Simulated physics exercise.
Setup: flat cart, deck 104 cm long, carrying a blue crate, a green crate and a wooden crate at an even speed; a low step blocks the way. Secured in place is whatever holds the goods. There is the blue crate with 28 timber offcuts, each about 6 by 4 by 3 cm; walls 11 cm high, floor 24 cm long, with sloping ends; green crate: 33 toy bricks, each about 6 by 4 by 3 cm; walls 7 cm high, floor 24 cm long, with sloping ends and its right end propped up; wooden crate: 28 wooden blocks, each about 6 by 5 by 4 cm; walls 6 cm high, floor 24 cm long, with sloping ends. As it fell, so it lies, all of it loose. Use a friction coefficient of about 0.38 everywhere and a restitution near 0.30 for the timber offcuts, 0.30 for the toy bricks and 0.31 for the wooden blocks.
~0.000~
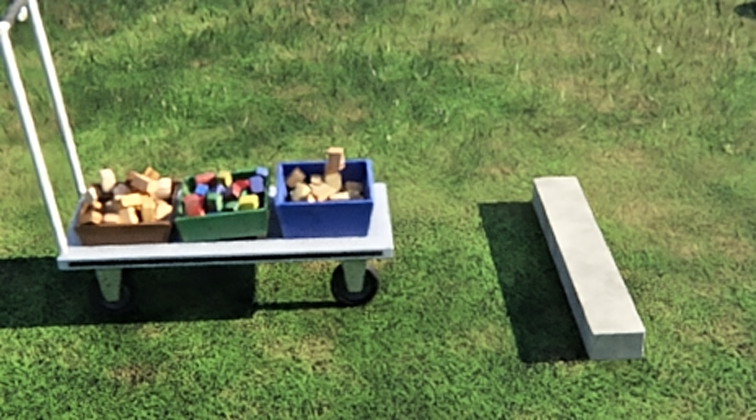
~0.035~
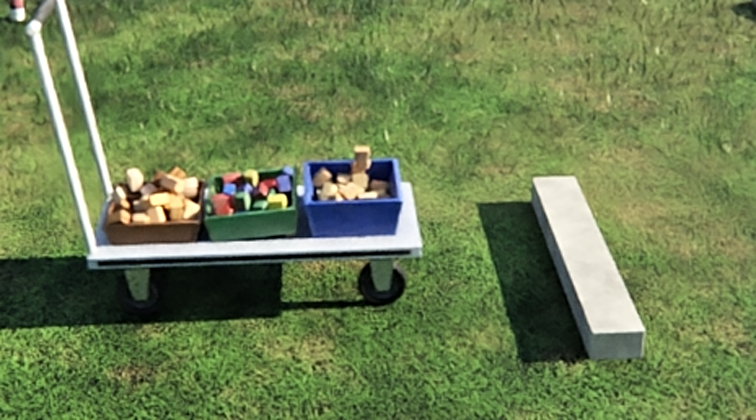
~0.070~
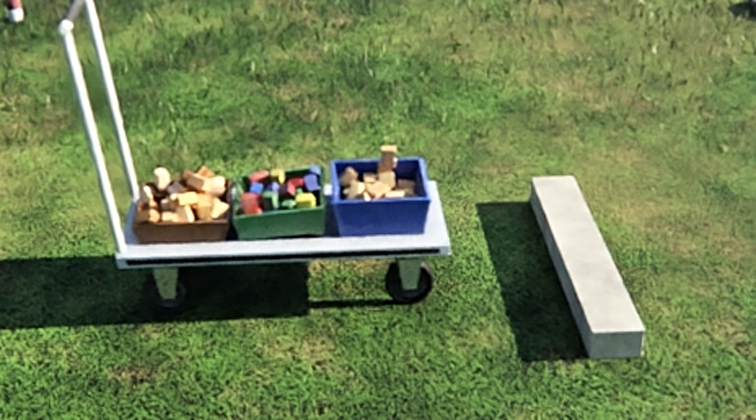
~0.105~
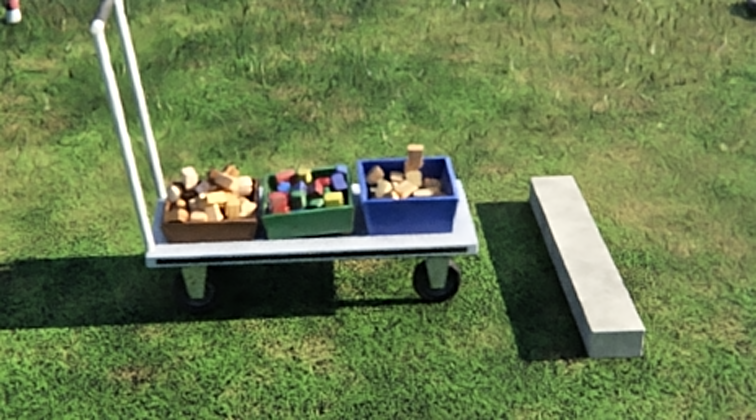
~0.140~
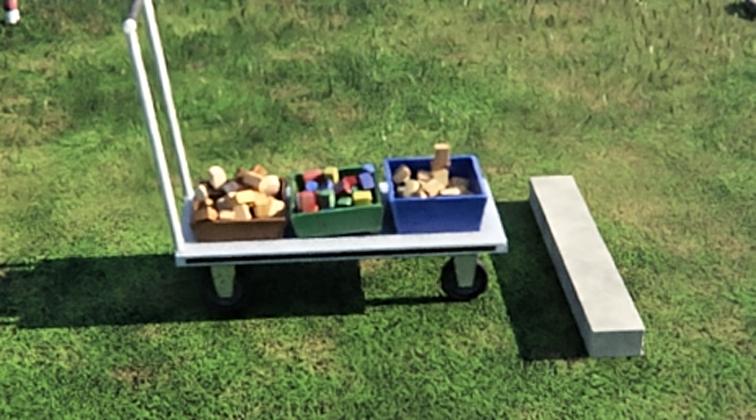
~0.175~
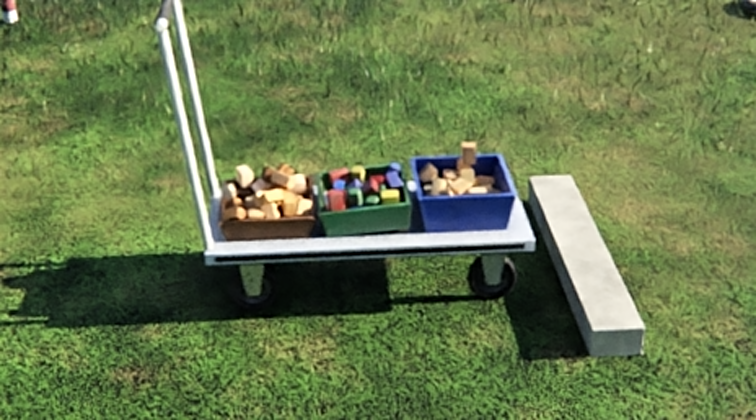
A flat cart carrying three crates of blocks rolls steadily right across grass toward a low step.
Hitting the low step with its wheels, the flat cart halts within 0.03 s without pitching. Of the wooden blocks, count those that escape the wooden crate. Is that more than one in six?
Yes.
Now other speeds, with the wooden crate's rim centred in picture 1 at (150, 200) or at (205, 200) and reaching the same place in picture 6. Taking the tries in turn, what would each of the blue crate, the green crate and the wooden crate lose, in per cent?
For the blue crate it's 10 % and then 0 %, for the green crate 10 % and then 0 %, and for the wooden crate 20 % and then 0 %.
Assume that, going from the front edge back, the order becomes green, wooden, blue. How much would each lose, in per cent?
Blue crate 0 %, green crate 20 %, wooden crate 20 %.
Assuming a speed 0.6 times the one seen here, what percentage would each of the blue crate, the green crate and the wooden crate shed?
In that case blue crate 0, green crate 10, wooden crate 10 per cent.
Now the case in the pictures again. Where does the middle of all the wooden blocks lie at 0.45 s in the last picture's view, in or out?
In the last picture they centre on about (343, 197).
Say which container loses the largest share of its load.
The wooden crate is the one.
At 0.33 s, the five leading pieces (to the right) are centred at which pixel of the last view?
Near (555, 180).
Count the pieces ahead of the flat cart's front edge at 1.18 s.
Roughly 2 pieces.
After 0.23 s, impact.
After 0.33 s, blue crate 27 in, 1 out, green crate 32 in, 1 out and wooden crate 26 in, 2 out.
After 0.45 s, blue crate 26 in, 2 out, green crate 27 in, 6 out and wooden crate 22 in, 6 out.
After 0.68 s, blue crate 26 in, 2 out, green crate 27 in, 6 out and wooden crate 20 in, 8 out.
Outcome (at 1.18 s), blue crate 26 in, 2 out, green crate 27 in, 6 out and wooden crate 19 in, 9 out. Asked share, 9 of 28, 32 per cent.
